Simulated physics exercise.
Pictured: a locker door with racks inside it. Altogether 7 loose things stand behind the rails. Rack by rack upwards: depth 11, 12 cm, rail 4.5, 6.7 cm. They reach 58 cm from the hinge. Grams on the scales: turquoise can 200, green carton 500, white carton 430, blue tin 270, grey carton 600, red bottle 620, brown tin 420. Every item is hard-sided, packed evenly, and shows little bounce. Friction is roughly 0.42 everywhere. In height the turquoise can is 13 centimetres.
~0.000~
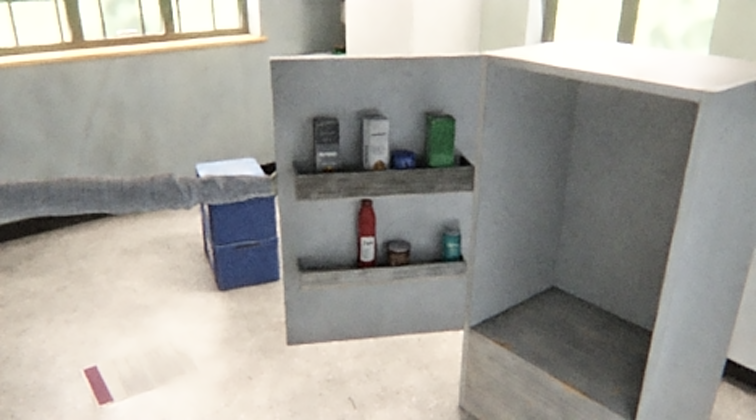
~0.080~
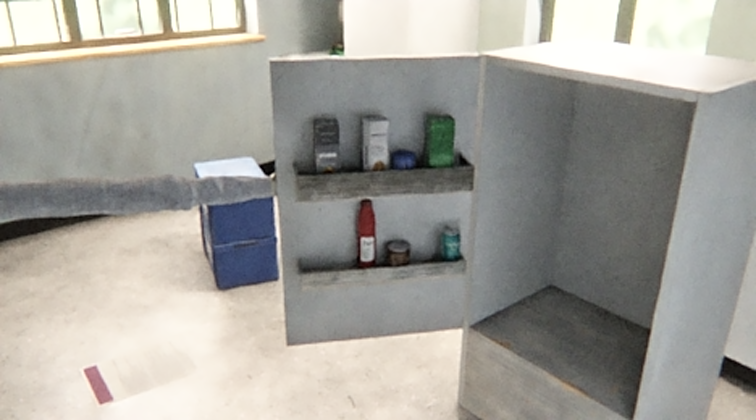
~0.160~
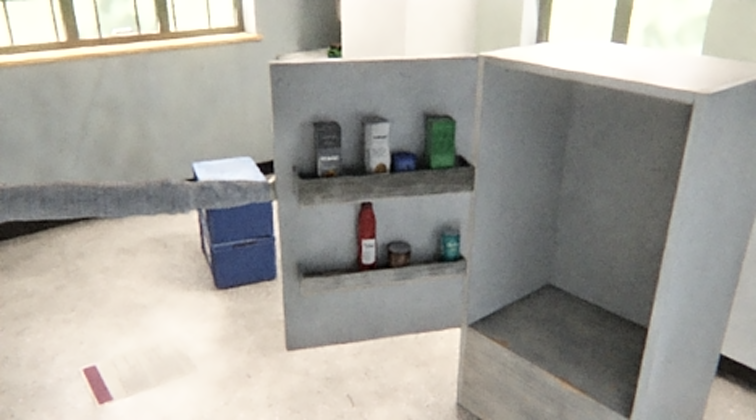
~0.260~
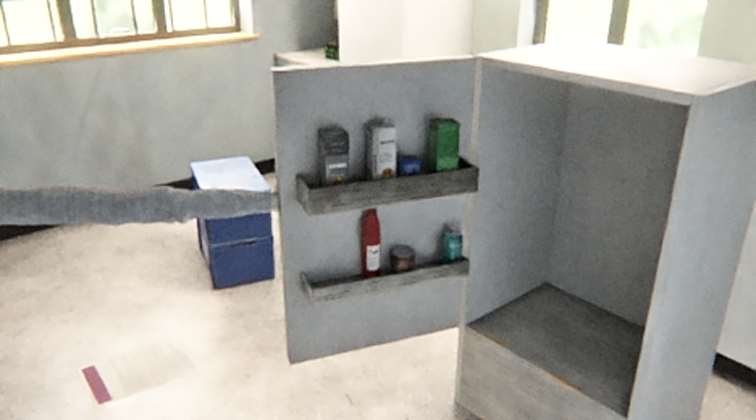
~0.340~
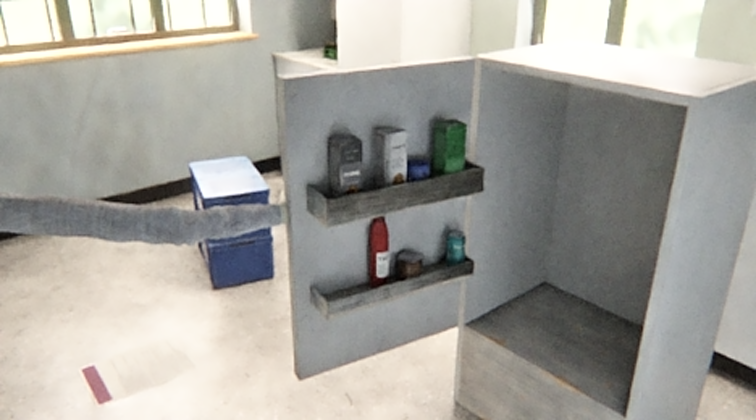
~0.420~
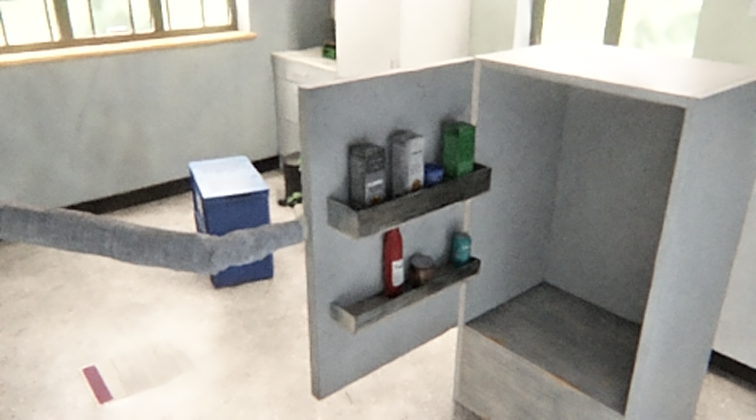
Grey locker door with two racks of bottles, cartons and tins swinging partway closed, a grey arm-like shape at its left edge.
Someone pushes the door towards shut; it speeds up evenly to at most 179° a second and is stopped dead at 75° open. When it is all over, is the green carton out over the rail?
The green carton is retained.
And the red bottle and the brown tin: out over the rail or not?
The red bottle winds up out of bounds; the brown tin stays within bounds.
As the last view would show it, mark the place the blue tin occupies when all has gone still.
You'll see it about at (457, 187) in the last picture.
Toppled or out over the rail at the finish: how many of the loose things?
The count is 3.
Around 0.52 s, open by 75°; red bottle shifted 2 cm; grey carton shifted 2 cm.
Around 0.72 s, open by 75°; red bottle now out over the rail; grey carton at 73° to upright; white carton on its side.
Around 1.02 s, open by 75°; white carton on its side; grey carton at 66° to upright; brown tin shifted 2 cm.
Finally (1.7 s), out over the rail, red bottle; on their side or leaning hard behind the rails, white carton and grey carton; the other 4 still in place (within 5 cm). In the last view, green carton near (475, 159).
